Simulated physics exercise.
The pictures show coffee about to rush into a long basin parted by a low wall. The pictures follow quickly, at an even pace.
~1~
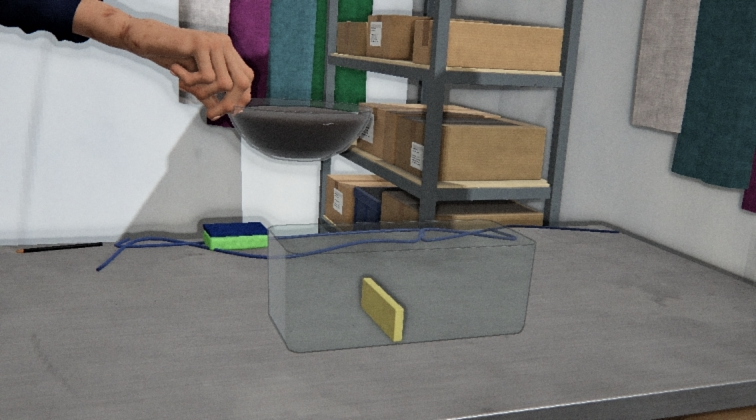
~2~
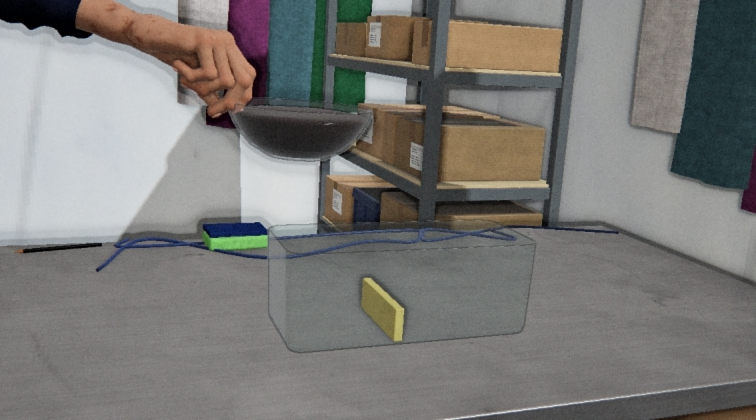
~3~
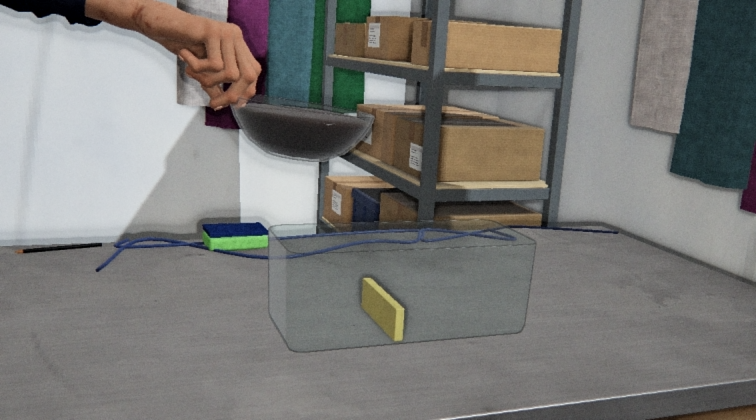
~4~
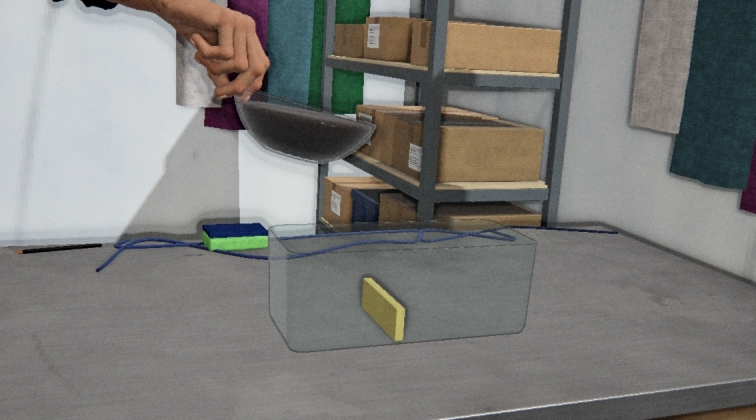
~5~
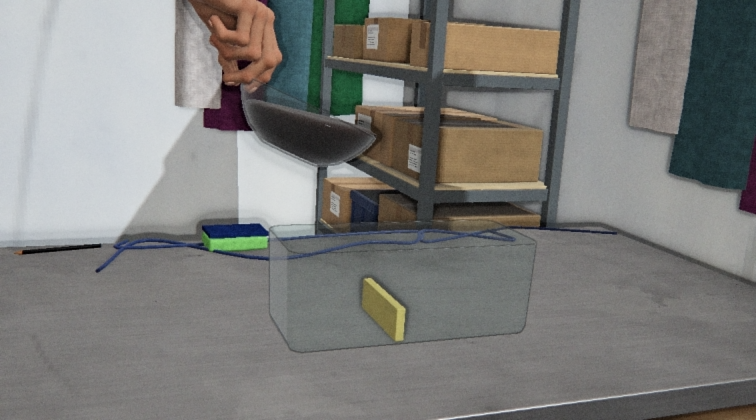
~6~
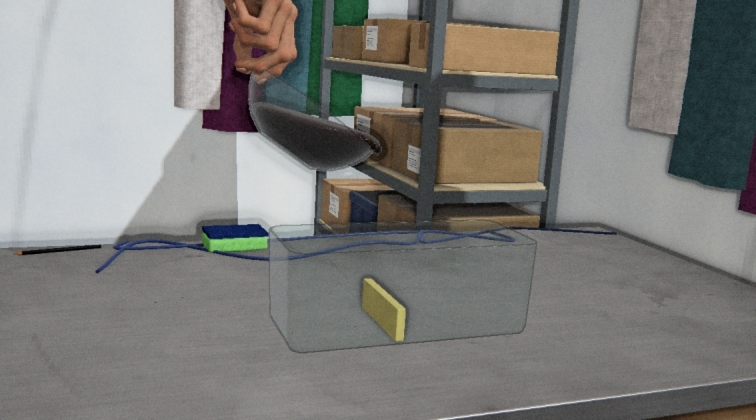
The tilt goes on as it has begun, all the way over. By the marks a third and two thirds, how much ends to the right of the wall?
In the end between a third and two thirds is right of the wall.
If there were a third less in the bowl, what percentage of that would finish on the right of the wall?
It comes to 55 per cent or so.
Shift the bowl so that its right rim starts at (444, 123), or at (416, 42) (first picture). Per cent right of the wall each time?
The first gives 75 %, the second 75 %.
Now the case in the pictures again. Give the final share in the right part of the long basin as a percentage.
It comes to 60 per cent or so.
A moment on, the bowl is tipped on its side and 2 per cent is still to pour, 21 is left of the wall and 51 right of it.
Next, the bowl is tipped right over and 0 per cent is still to pour, 31 is left of the wall and 54 right of it.
Then the bowl is tipped right over and 0 per cent is still to pour, 32 is left of the wall and 57 right of it.
Later the bowl is tipped right over and 0 per cent is still to pour, 35 is left of the wall and 58 right of it.
Finally, 35 per cent lies left of the wall, 58 right of it and 7 outside.
